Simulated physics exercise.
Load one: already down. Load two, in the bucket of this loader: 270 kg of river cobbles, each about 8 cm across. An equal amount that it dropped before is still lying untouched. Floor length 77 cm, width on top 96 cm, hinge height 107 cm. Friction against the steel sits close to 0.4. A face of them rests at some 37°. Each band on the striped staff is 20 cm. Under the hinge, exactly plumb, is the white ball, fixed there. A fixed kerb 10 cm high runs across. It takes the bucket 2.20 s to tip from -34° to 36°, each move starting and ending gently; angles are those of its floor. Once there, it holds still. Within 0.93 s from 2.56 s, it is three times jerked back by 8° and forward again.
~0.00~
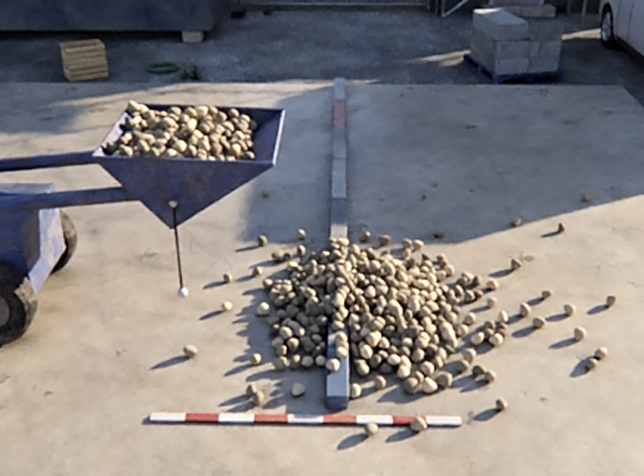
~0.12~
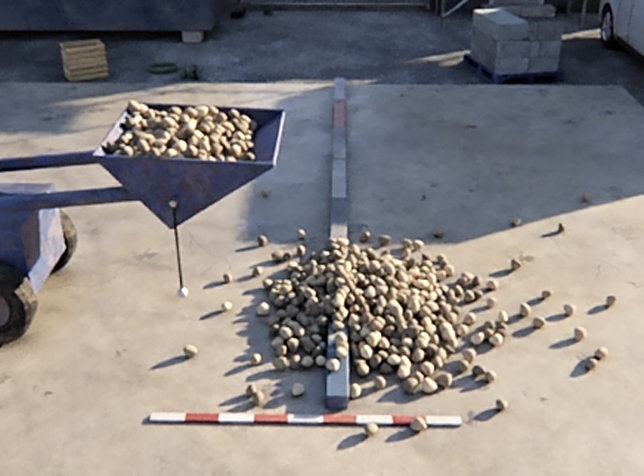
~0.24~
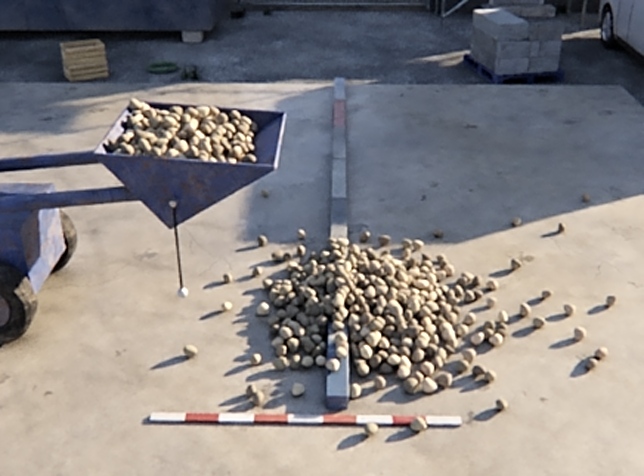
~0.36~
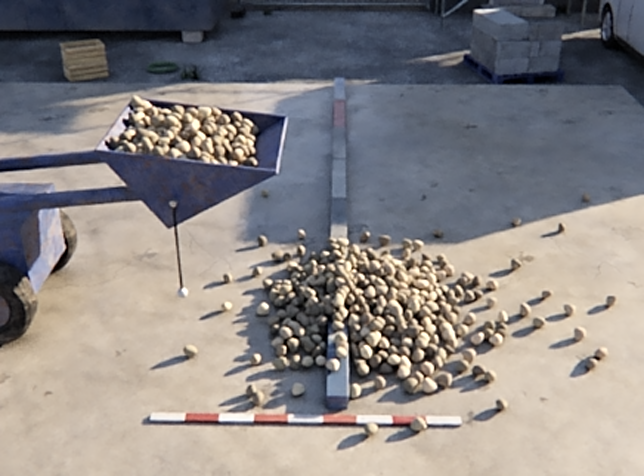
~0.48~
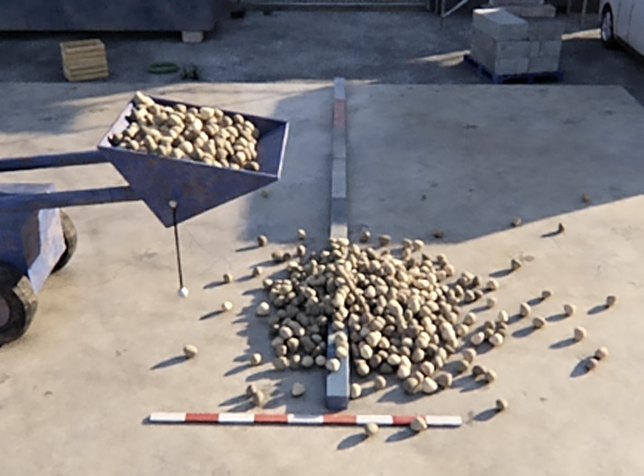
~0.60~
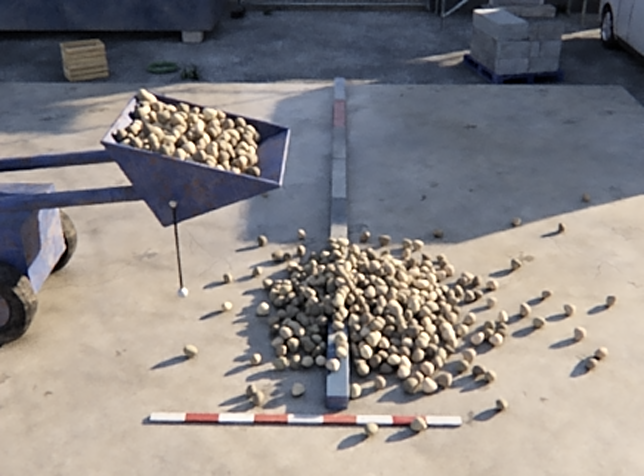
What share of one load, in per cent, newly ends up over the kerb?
14 %.
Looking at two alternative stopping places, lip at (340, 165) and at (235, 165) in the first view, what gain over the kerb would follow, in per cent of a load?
Some 80 percent first and 0 percent second.
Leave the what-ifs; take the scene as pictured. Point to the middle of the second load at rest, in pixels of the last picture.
I'd point to about (304, 291).
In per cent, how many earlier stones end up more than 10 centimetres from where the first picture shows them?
Close to 5 in a hundred of them.
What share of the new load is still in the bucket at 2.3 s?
Roughly 20 per cent remains inside.
After 1.6 s the floor is at 25°; in per cent of one load, 95 in the bucket, 38 on this side of the kerb, 67 over the kerb; the foremost stones are at (575, 280).
After 2.3 s the floor is at 36°; in per cent of one load, 21 in the bucket, 108 on this side of the kerb, 70 over the kerb; the foremost stones are at (575, 280).
After 3.9 s the floor is at 36°; in per cent of one load, 0 in the bucket, 118 on this side of the kerb, 82 over the kerb; the foremost stones are at (575, 280).
After 6.4 s the floor is at 36°; in per cent of one load, 0 in the bucket, 118 on this side of the kerb, 82 over the kerb; the foremost stones are at (575, 280). Net gain over the kerb, 14.
